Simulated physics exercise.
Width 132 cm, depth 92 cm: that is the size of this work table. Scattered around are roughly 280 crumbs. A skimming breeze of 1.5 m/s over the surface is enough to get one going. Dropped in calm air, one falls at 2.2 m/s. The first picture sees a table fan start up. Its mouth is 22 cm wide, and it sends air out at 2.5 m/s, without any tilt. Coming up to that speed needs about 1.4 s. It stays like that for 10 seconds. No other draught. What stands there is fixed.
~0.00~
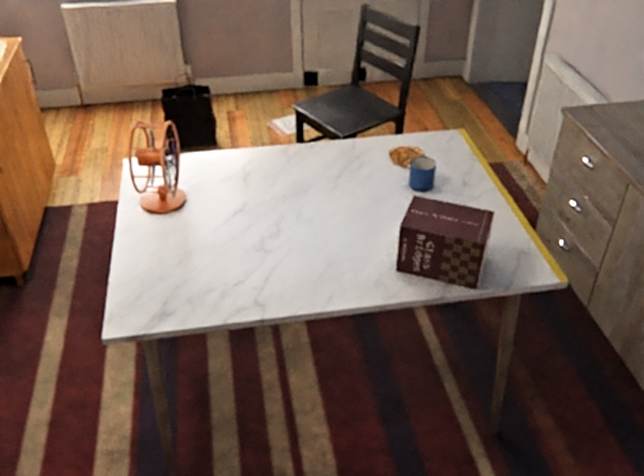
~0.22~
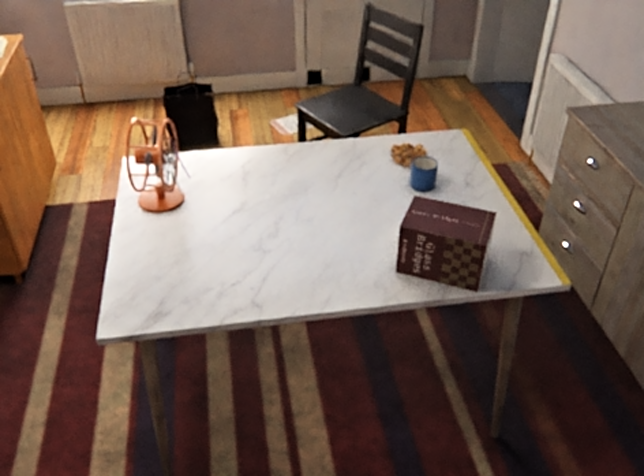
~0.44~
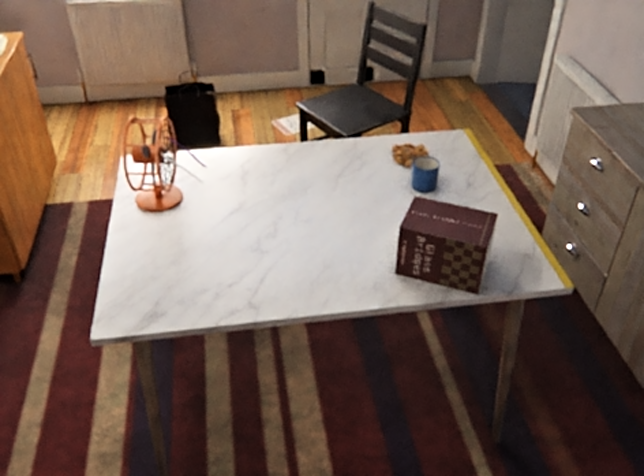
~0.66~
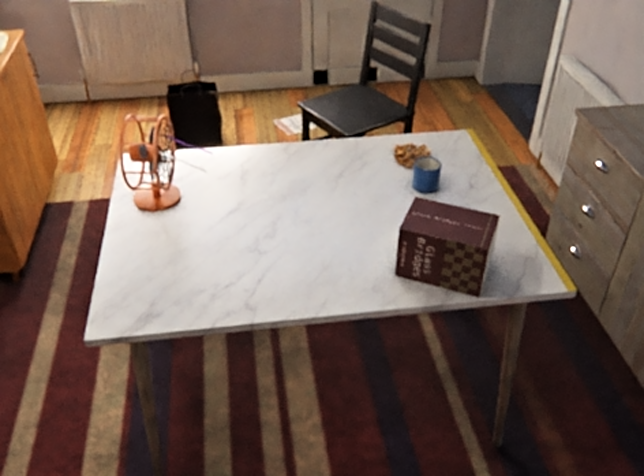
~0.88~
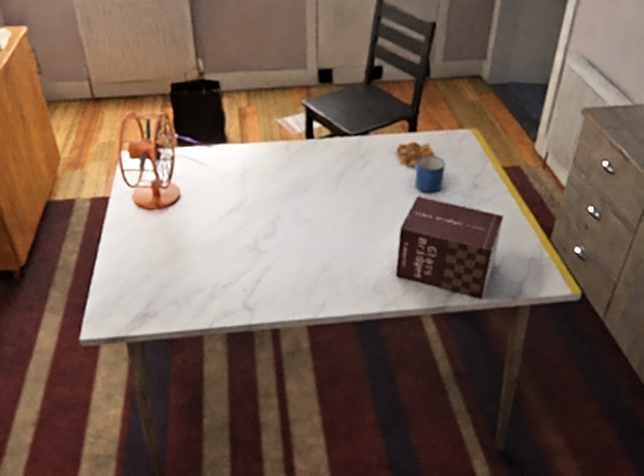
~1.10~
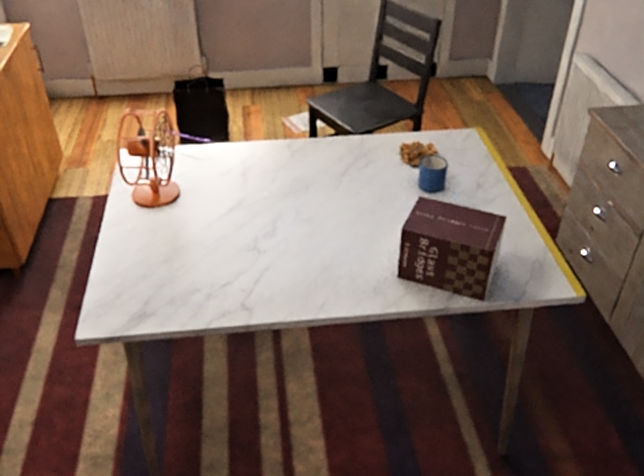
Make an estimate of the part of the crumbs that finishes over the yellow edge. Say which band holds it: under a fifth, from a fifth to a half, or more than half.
The band that holds it is under one fifth.
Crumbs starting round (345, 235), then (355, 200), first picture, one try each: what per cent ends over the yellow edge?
4 %, 80 %.
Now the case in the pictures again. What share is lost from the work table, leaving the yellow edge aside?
Estimate: Close to 0 per cent.
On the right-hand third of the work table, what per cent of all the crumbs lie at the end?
About 100 percent.
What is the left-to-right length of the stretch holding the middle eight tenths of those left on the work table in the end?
About 20 cm.
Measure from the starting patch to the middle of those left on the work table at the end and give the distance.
About 5 centimetres.
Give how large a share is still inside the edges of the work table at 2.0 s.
I'd put it near 100 per cent.
After 2.0 s, 77 % are on the move or not yet settled, 0 % are over the yellow edge; the middle of those still in play is near (422, 150).
After 3.2 s, 21 % are on the move or not yet settled, 0 % are over the yellow edge; the middle of those still in play is near (425, 151).
After 5.5 s, 20 % are on the move or not yet settled, 0 % are over the yellow edge; the middle of those still in play is near (425, 151).
After 10.0 s, at the end, 0 % are over the yellow edge; the middle of those still in play is near (425, 151).
